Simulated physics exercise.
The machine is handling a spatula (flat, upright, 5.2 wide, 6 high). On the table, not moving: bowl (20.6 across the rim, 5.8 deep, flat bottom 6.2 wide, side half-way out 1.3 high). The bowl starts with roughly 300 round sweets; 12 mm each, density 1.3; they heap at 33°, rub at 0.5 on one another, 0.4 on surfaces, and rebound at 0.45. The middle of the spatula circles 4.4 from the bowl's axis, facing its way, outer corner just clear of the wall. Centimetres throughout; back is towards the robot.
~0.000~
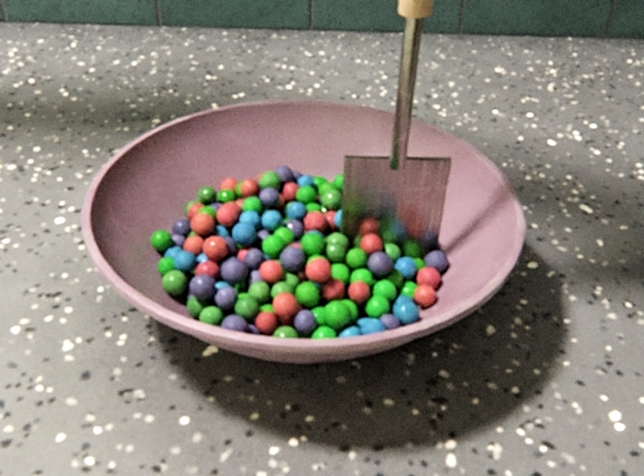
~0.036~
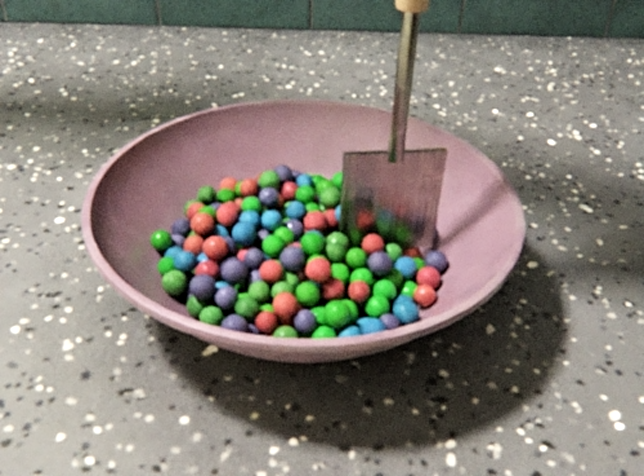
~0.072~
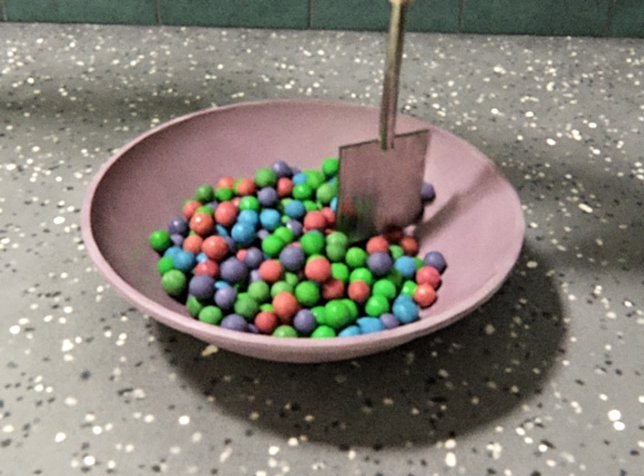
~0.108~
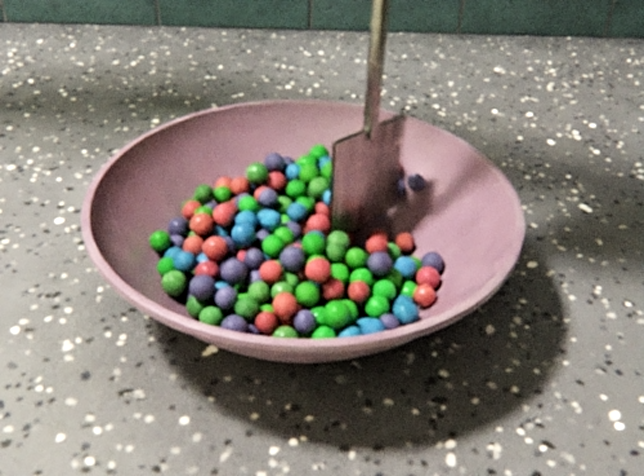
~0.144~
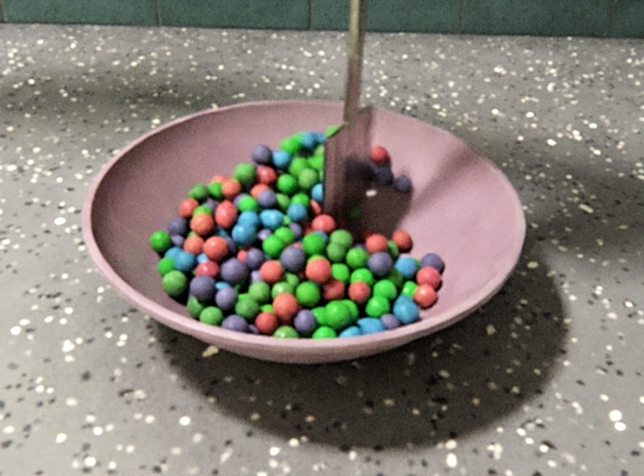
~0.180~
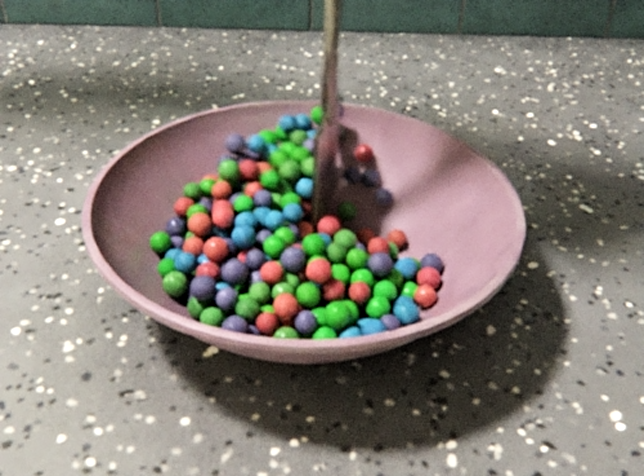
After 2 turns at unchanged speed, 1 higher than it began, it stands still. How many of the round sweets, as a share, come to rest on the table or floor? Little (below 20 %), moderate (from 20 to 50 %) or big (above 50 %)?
On the table or floor the share is little, below 20 %.
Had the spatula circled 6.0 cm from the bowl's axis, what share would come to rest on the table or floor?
Then about 0 per cent.
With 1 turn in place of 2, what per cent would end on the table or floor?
It would be near 5 per cent.
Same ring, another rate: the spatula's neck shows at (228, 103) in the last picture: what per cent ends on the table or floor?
About 40 per cent.
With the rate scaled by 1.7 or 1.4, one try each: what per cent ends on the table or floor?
About 35 and 20 per cent.
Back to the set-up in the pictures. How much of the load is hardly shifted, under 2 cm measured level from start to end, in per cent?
Roughly 5 per cent.
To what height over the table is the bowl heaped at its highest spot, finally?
About 6.0 cm.
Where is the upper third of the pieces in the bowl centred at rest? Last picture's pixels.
Around (358, 219).
After 0.72 s, 329° round, highest piece 8 above the table; 278 in the bowl, 14 on the table or floor, 5 in flight or on the tool.
After 1.27 s, 223° round, highest piece 7 above the table; 269 in the bowl, 27 on the table or floor, 1 in flight or on the tool.
After 1.74 s, 0° round, highest piece 6 above the table; 268 in the bowl, 29 on the table or floor.
After 2.44 s, 0° round, highest piece 6 above the table; 268 in the bowl, 29 on the table or floor.
At rest, 268 in the bowl, 29 on the table or floor. That is 10 % on the table or floor.
